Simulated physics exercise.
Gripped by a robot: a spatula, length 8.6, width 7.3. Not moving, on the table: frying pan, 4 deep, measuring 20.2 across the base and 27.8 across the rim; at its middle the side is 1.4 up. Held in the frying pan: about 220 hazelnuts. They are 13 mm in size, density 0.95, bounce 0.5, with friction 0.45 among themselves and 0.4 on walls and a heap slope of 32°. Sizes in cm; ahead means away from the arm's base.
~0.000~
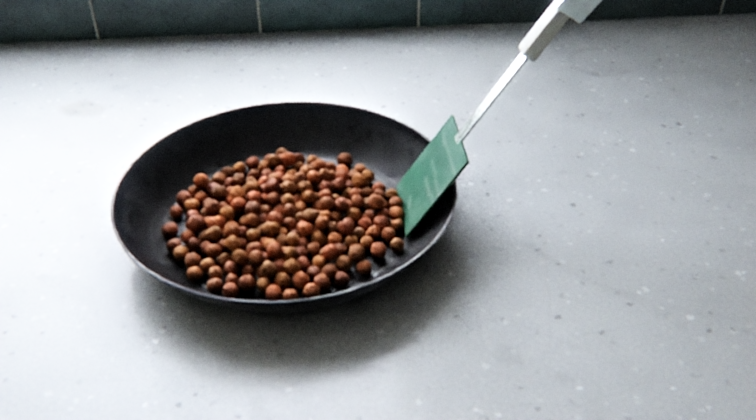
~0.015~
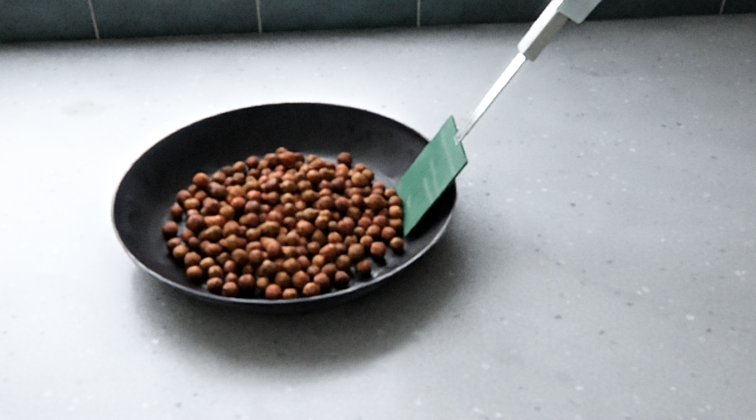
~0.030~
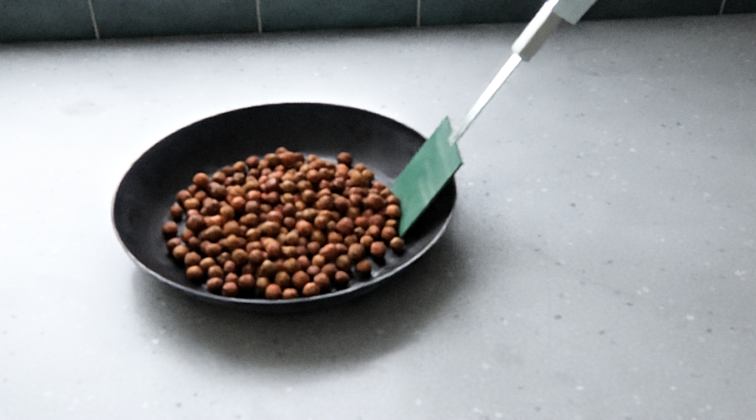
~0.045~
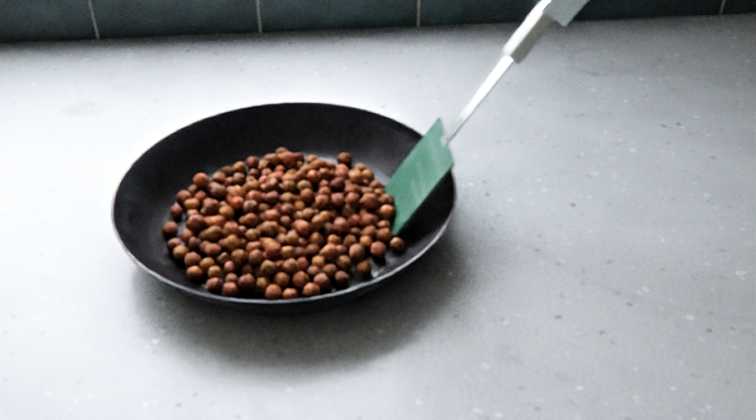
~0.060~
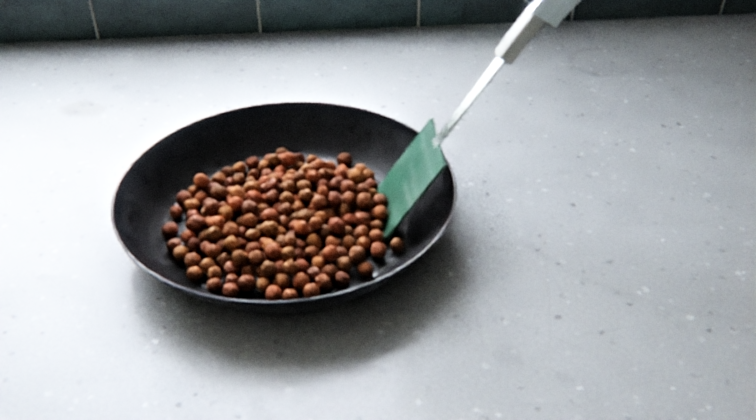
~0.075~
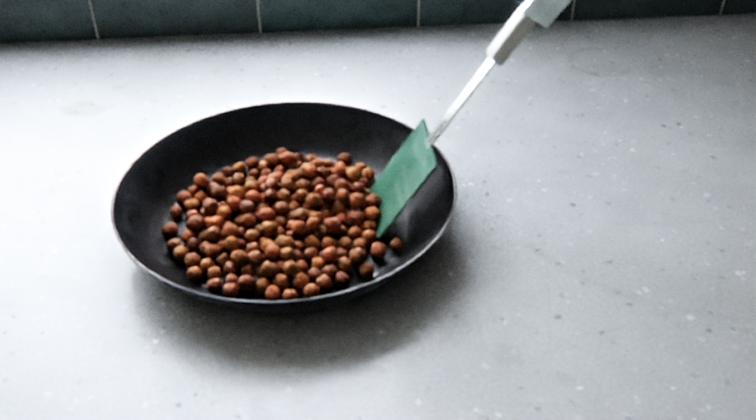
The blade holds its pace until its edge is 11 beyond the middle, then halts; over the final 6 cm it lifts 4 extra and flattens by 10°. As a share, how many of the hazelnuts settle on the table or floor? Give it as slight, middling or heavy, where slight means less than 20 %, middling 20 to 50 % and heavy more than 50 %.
Slight.
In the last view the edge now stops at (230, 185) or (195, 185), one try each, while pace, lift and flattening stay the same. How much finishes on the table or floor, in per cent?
Try 1: Approx. 0 %; try 2: Approx. 0 %.
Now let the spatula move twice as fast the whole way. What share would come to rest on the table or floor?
Estimate: Near 20 %.
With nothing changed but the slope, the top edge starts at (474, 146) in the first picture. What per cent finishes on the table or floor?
Roughly 10%.
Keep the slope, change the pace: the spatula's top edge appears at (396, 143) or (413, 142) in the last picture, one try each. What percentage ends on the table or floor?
Estimates: About 20 %, about 20 %.
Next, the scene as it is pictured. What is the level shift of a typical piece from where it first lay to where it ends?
About 3 cm.
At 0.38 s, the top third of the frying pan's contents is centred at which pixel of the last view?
Near pixel (189, 206).
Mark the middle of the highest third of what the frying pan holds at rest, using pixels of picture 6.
I'd say around pixel (188, 217).
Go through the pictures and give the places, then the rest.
The first picture shows the spatula top edge at (460, 137), sloping 57°; upper third of the load around (289, 205), from x 170 to 400, top at y 155; 218 in the frying pan.
The second picture shows the spatula top edge at (459, 137), sloping 57°; upper third of the load around (289, 205), from x 170 to 400, top at y 155.
The third picture shows the spatula top edge at (455, 138), sloping 57°; upper third of the load around (289, 205), from x 170 to 400, top at y 155.
The fourth picture shows the spatula top edge at (447, 139), sloping 57°; upper third of the load around (289, 205), from x 170 to 400, top at y 155.
The fifth picture shows the spatula top edge at (438, 141), sloping 57°; upper third of the load around (290, 207), from x 170 to 400, top at y 155.
The sixth picture shows the spatula top edge at (430, 141), sloping 57°; upper third of the load around (289, 204), from x 170 to 400, top at y 155; 218 in the frying pan.
After 0.23 s, sloping 57°, highest piece 3 above the table; 218 in the frying pan.
After 0.38 s, sloping 54°, highest piece 4 above the table; 218 in the frying pan.
After 0.66 s, sloping 47°, highest piece 3 above the table; 203 in the frying pan, 15 on the table or floor.
After 1.71 s, sloping 47°, highest piece 3 above the table; 203 in the frying pan, 15 on the table or floor.
In the end, 203 in the frying pan, 15 on the table or floor. That is 7 % on the table or floor.
